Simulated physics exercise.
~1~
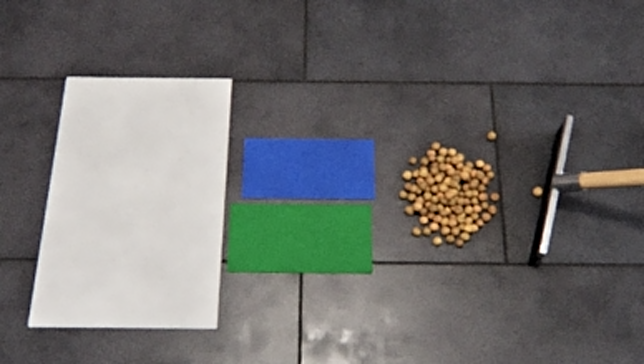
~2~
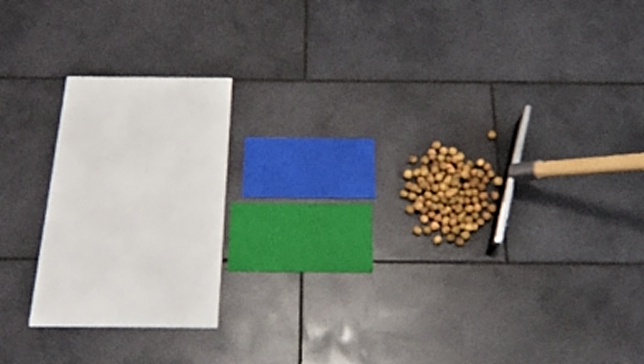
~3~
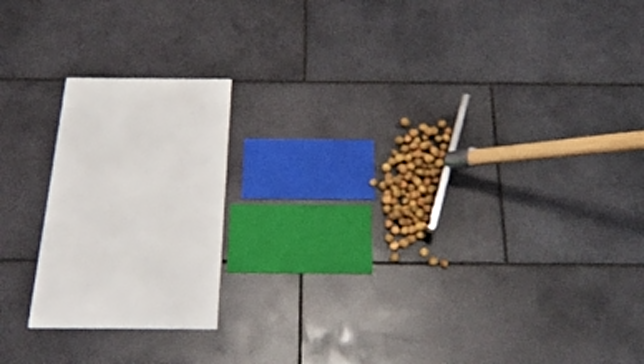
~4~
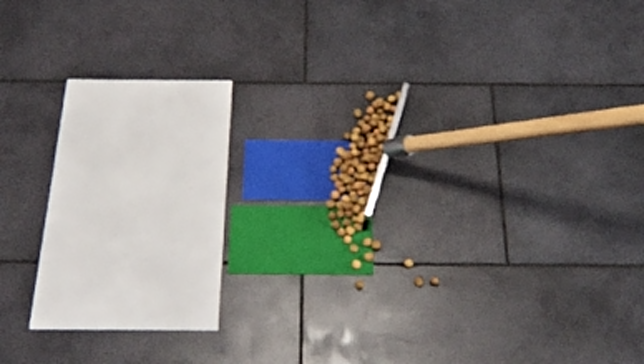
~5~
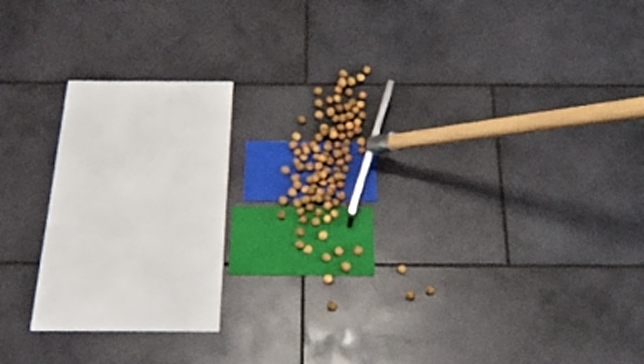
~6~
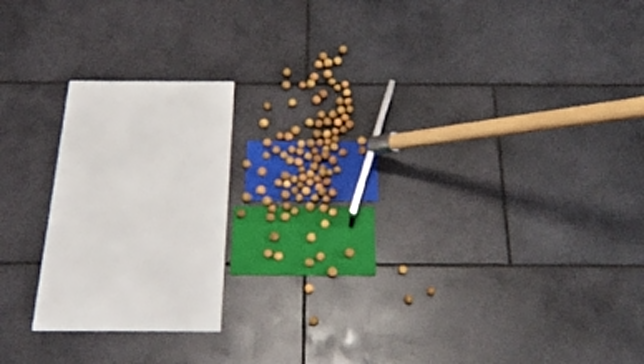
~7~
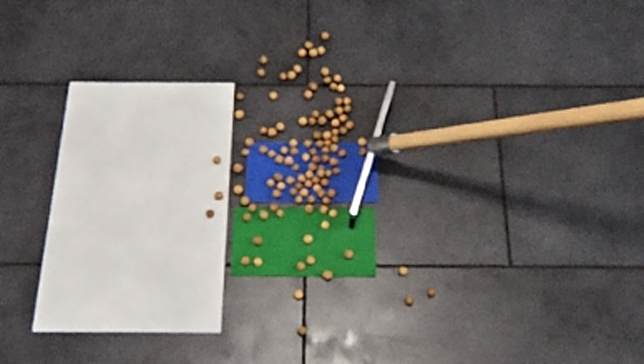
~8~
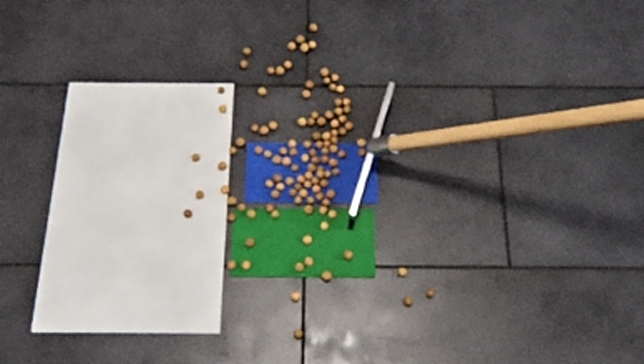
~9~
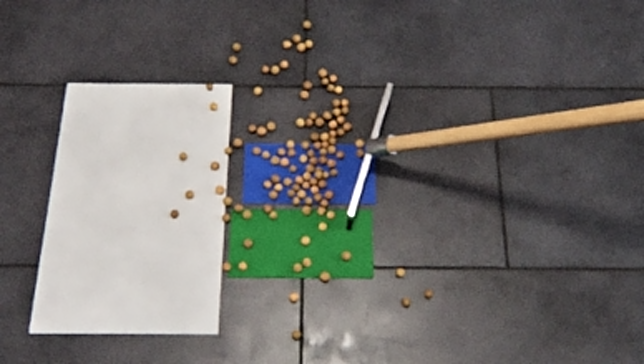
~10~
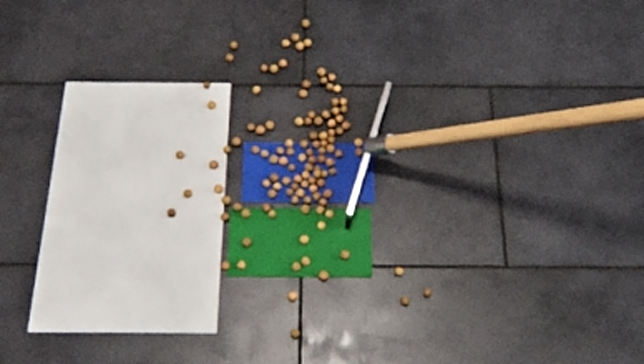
A dark grey tiled floor is seen from above through a slightly swaying camera. A large white sheet lies on the left, a blue mat sits above a green one in the middle, and a heap of small wooden beads waits to their right beside a squeegee with a wooden handle. The squeegee moves left into the heap and pushes it onto the mats, then stops at their right edge. The beads roll on, fanning out up, down and left. They settle scattered, many on blue, fewer on green, a few on white and many on bare tiles.
